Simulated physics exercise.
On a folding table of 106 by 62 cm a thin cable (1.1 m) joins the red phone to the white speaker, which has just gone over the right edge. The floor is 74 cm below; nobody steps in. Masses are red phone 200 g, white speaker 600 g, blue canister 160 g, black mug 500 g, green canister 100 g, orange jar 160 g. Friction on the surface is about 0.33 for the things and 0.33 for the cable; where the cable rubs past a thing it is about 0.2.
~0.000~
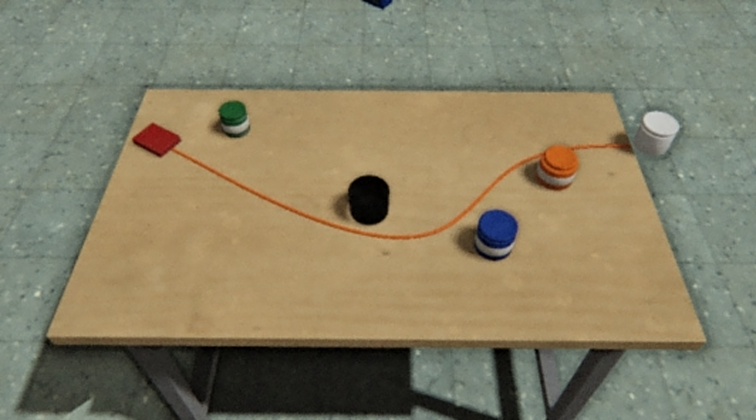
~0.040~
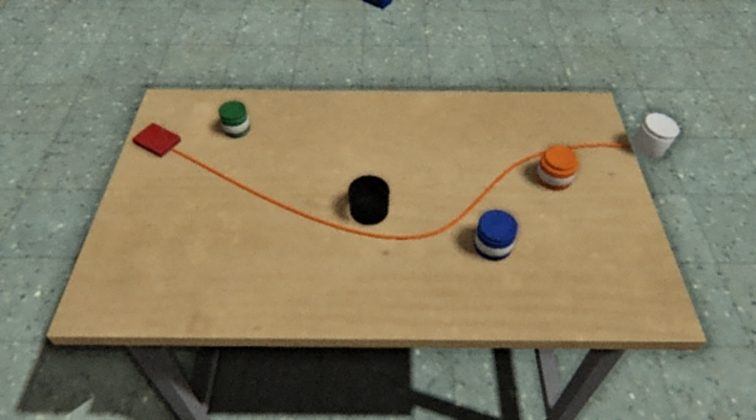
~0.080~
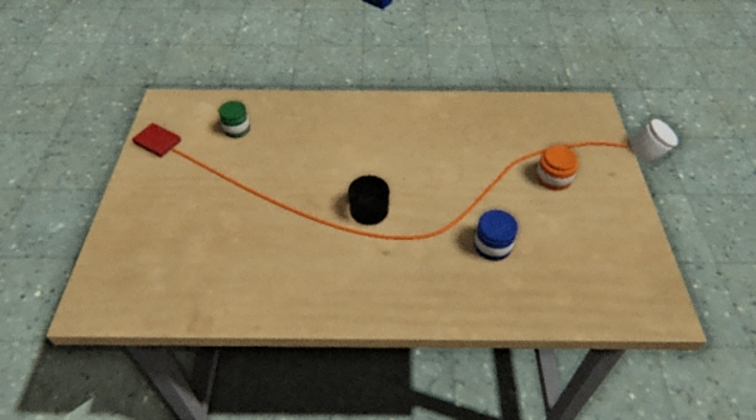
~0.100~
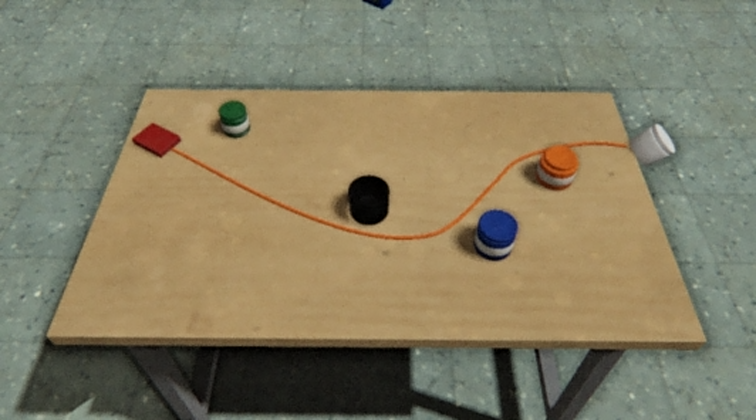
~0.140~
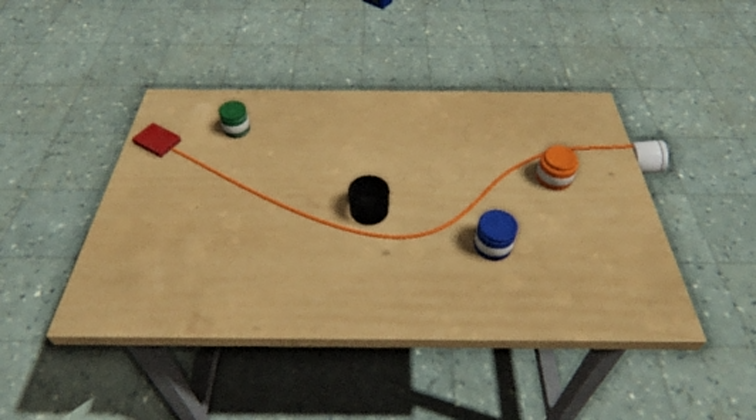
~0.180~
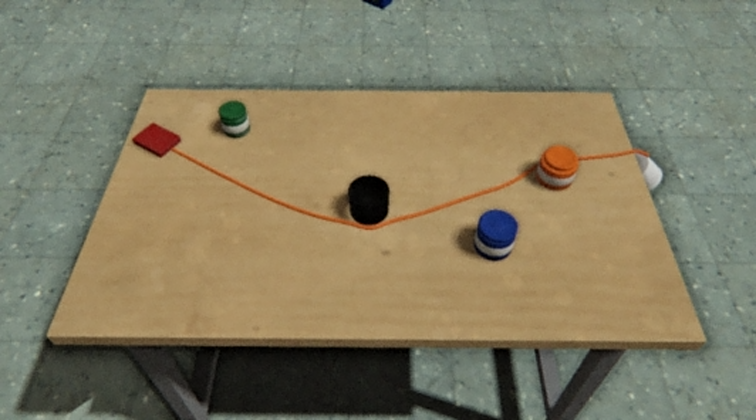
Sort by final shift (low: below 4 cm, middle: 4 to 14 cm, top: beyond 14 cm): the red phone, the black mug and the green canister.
In order: The red phone travels a long way; the black mug slides into the middle band; the green canister hardly moves.
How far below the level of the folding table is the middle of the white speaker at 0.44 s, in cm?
About 40 cm.
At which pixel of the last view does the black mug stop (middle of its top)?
Around (392, 170).
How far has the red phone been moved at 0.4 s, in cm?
Some 26 cm.
After 0.4 s, the cable's tail end at (280, 187); red phone 25 cm off its start, black mug 4 cm off its start, white speaker over the edge.
After 0.7 s, the cable's tail end at (455, 223); red phone 62 cm off its start, black mug 7 cm off its start, white speaker over the edge.
After 0.9 s, the cable's tail end at (546, 217); red phone 79 cm off its start at (540, 230), black mug 7 cm off its start at (392, 170), blue canister 16 cm off its start at (594, 248).
After 1.2 s, the cable's tail end at (550, 217); red phone 80 cm off its start, black mug 7 cm off its start, blue canister 17 cm off its start.
After 2.4 s, the cable's tail end at (550, 217); red phone 80 cm off its start at (545, 230), black mug 7 cm off its start at (392, 170), green canister 0 cm off its start at (232, 109), blue canister 17 cm off its start at (601, 248).
